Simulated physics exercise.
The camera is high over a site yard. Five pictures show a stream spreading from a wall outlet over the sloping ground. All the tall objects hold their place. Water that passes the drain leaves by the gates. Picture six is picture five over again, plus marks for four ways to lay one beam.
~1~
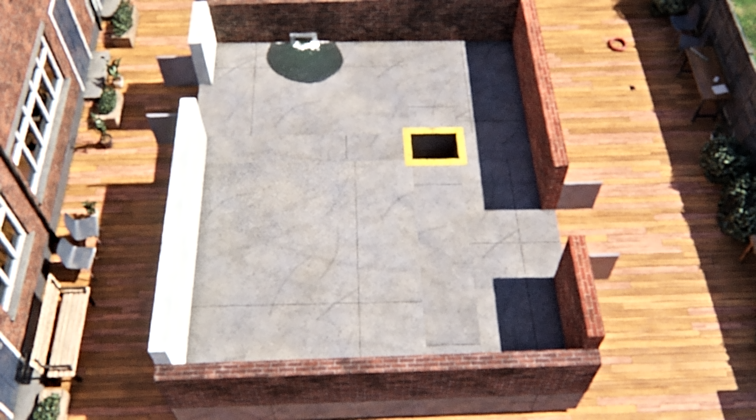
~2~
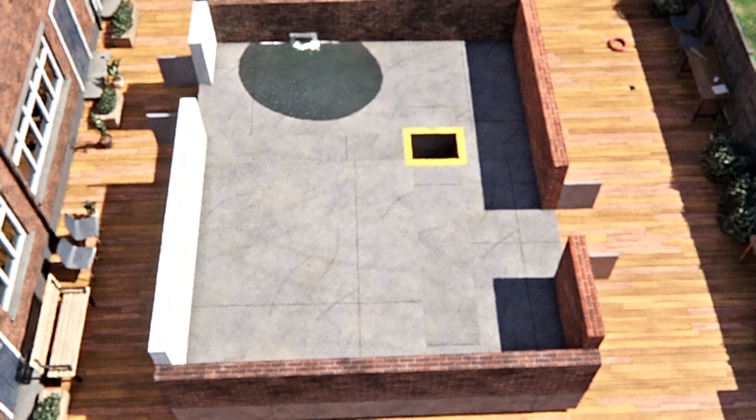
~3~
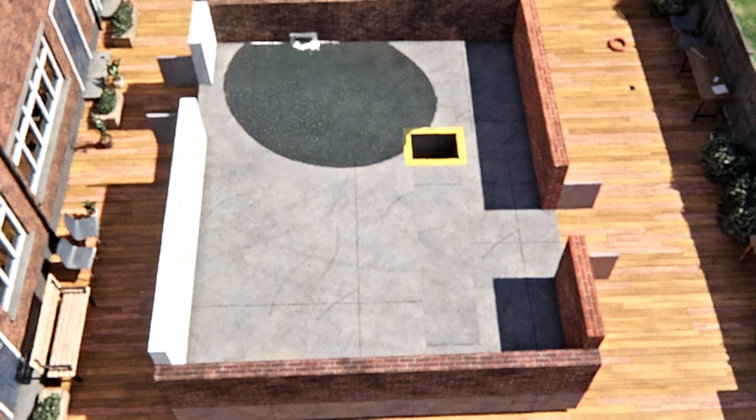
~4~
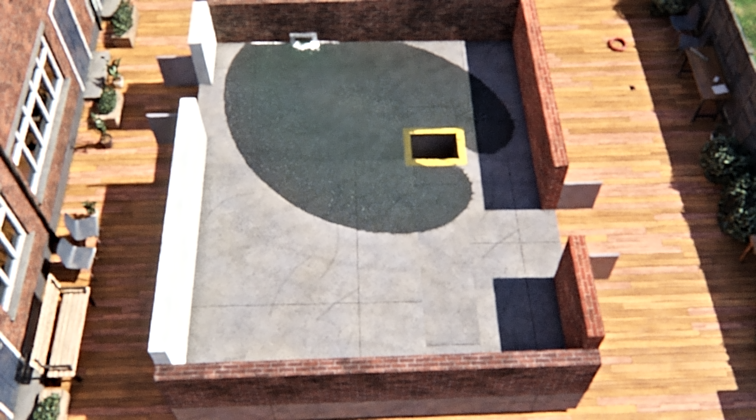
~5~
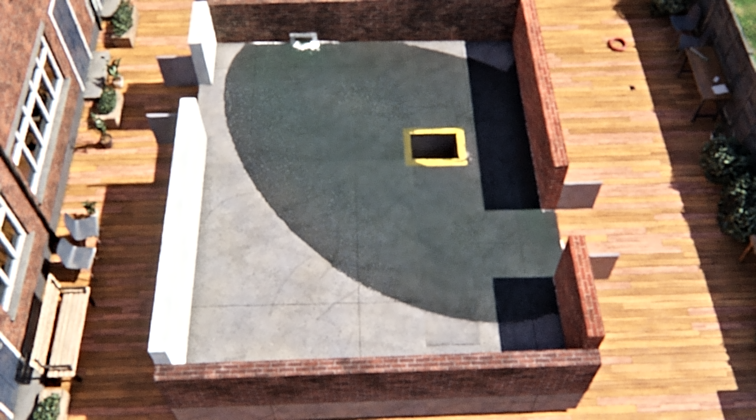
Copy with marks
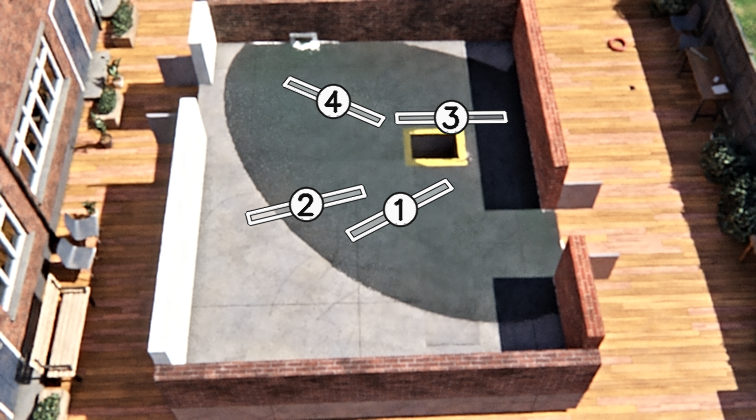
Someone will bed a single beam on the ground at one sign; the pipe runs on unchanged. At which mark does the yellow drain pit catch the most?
Choose 1.
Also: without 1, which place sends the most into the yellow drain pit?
The answer is 2.
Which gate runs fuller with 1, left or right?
The right one.
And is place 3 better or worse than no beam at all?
Worse.
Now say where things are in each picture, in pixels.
Outfall at (304, 39); yellow drain pit at (435, 146); open gate at (548, 243); open gate at (209, 111); water covers 3 % of the ground and shows as far out as (322, 75); yellow drain pit still dry.
Water covers 11 % of the ground and shows as far out as (335, 114); yellow drain pit still dry.
Water covers 23 % of the ground and shows as far out as (390, 153); yellow drain pit still dry.
Water covers 39 % of the ground and shows as far out as (443, 217); yellow drain pit taking water.
Water covers 59 % of the ground and shows as far out as (539, 308); yellow drain pit taking water.
On the marked copy, 1 from (350, 235) to (448, 184); 2 from (248, 218) to (363, 191); 3 from (396, 118) to (505, 116); 4 from (287, 81) to (381, 121).
If 1 is chosen, about 51 % of the stream runs into the yellow drain pit, about 46 % out by the gates.
If 2 is chosen, about 35 % of the stream runs into the yellow drain pit, about 62 % out by the gates.
If 3 is chosen, about 21 % of the stream runs into the yellow drain pit, about 77 % out by the gates.
If 4 is chosen, about 21 % of the stream runs into the yellow drain pit, about 77 % out by the gates.
